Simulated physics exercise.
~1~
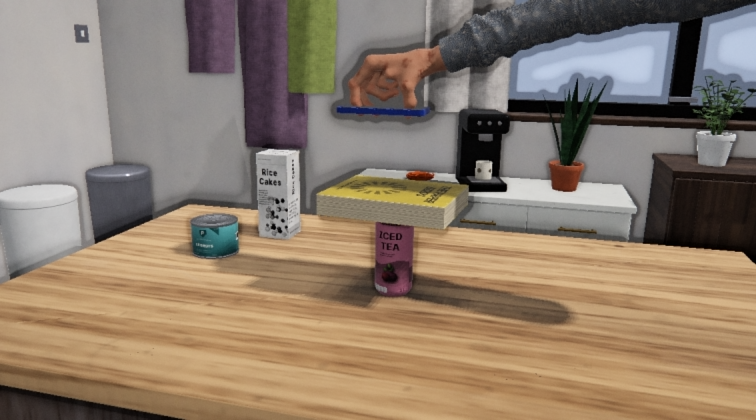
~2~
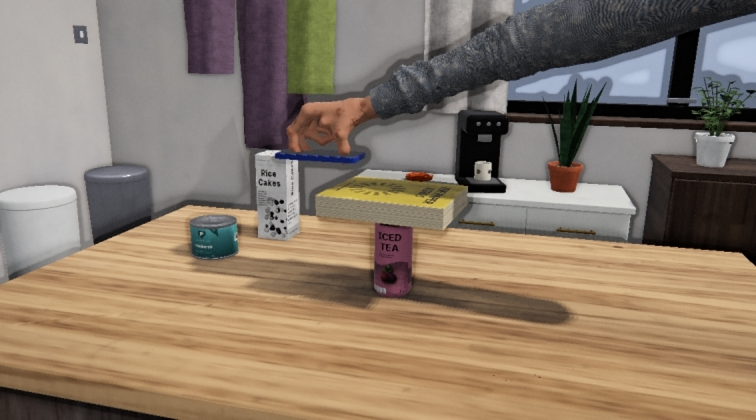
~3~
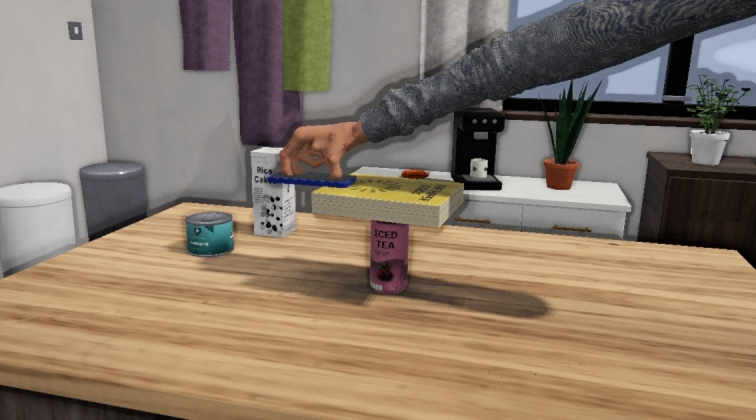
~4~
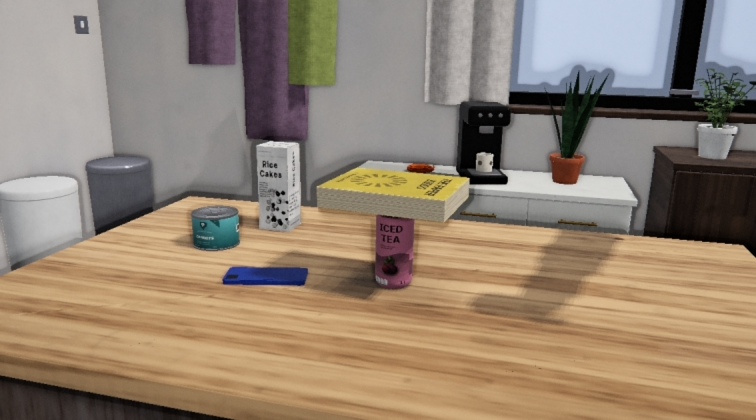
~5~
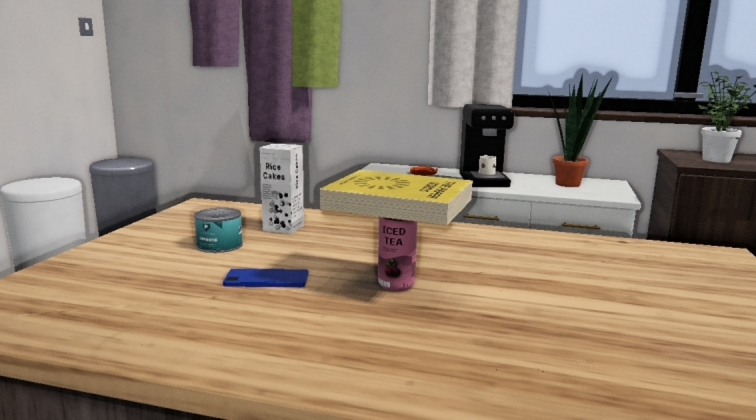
Hand lowering a blue phone to the left edge of a yellow book balanced on a pink can, phone ending on table.
